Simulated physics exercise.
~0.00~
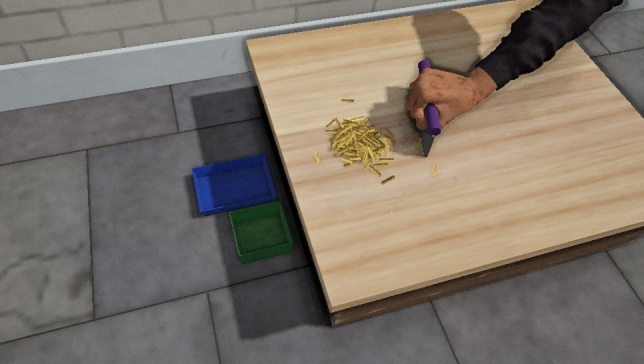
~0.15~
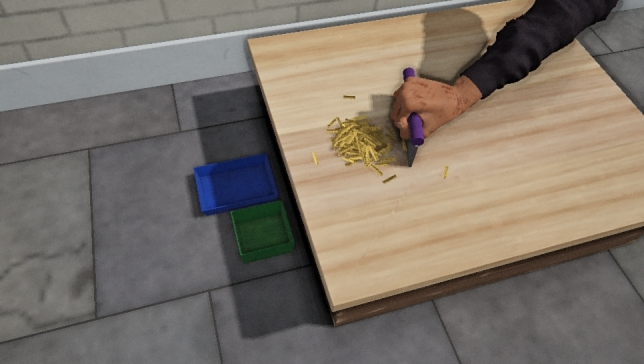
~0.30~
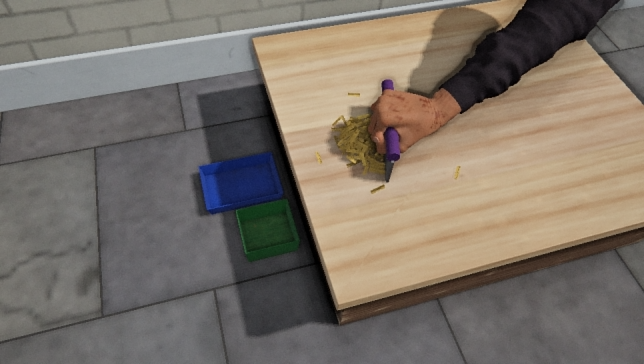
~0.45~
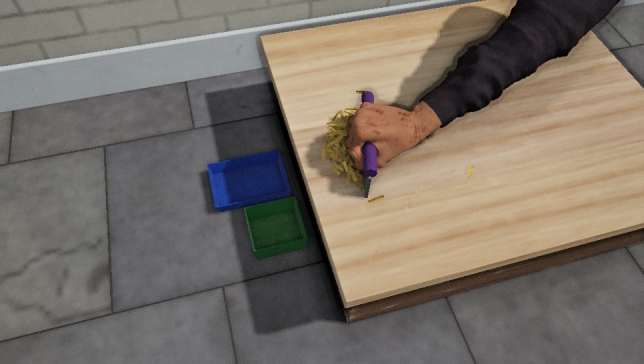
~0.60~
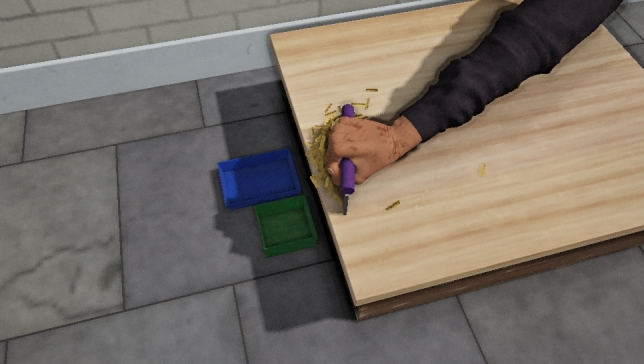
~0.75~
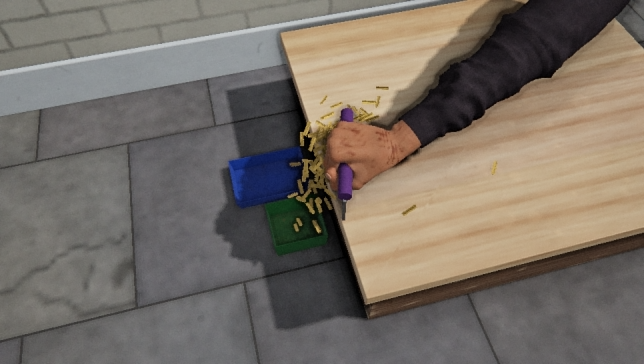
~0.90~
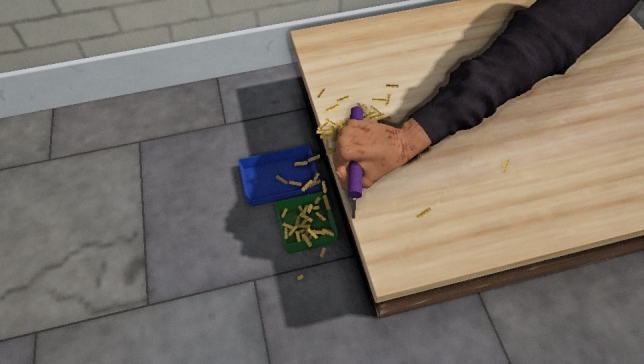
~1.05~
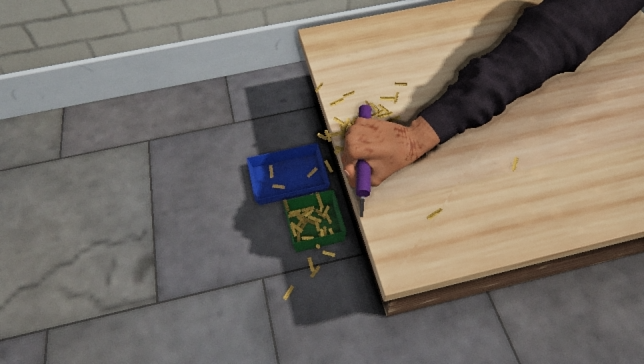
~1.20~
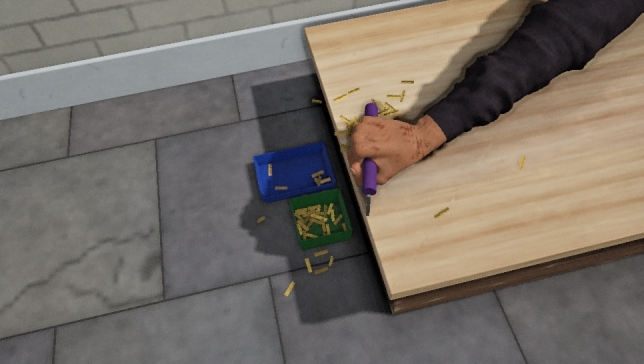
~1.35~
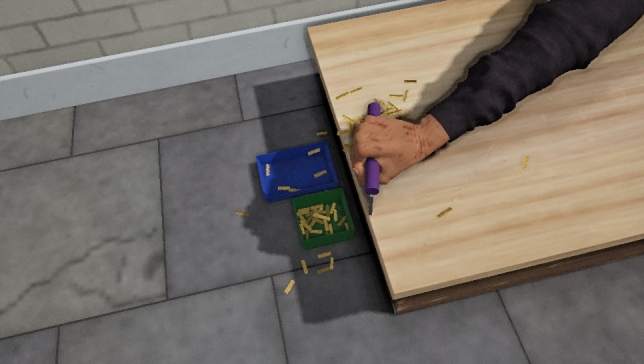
At first, a hand in a dark sleeve holds a purple-handled scraper beside a loose heap of small yellow pieces on a pale wooden board, with a blue tin and a green tin on the grey tiled floor below its left edge. The hand sweeps left and toward the near side, pushing the heap along. At the edge, pieces spill over in a cluster, and the hand stops there. Many drop into the green tin, a few into the blue one, and others scatter on the tiles. Finally the hand rests at the edge, with plenty of pieces still on the board.
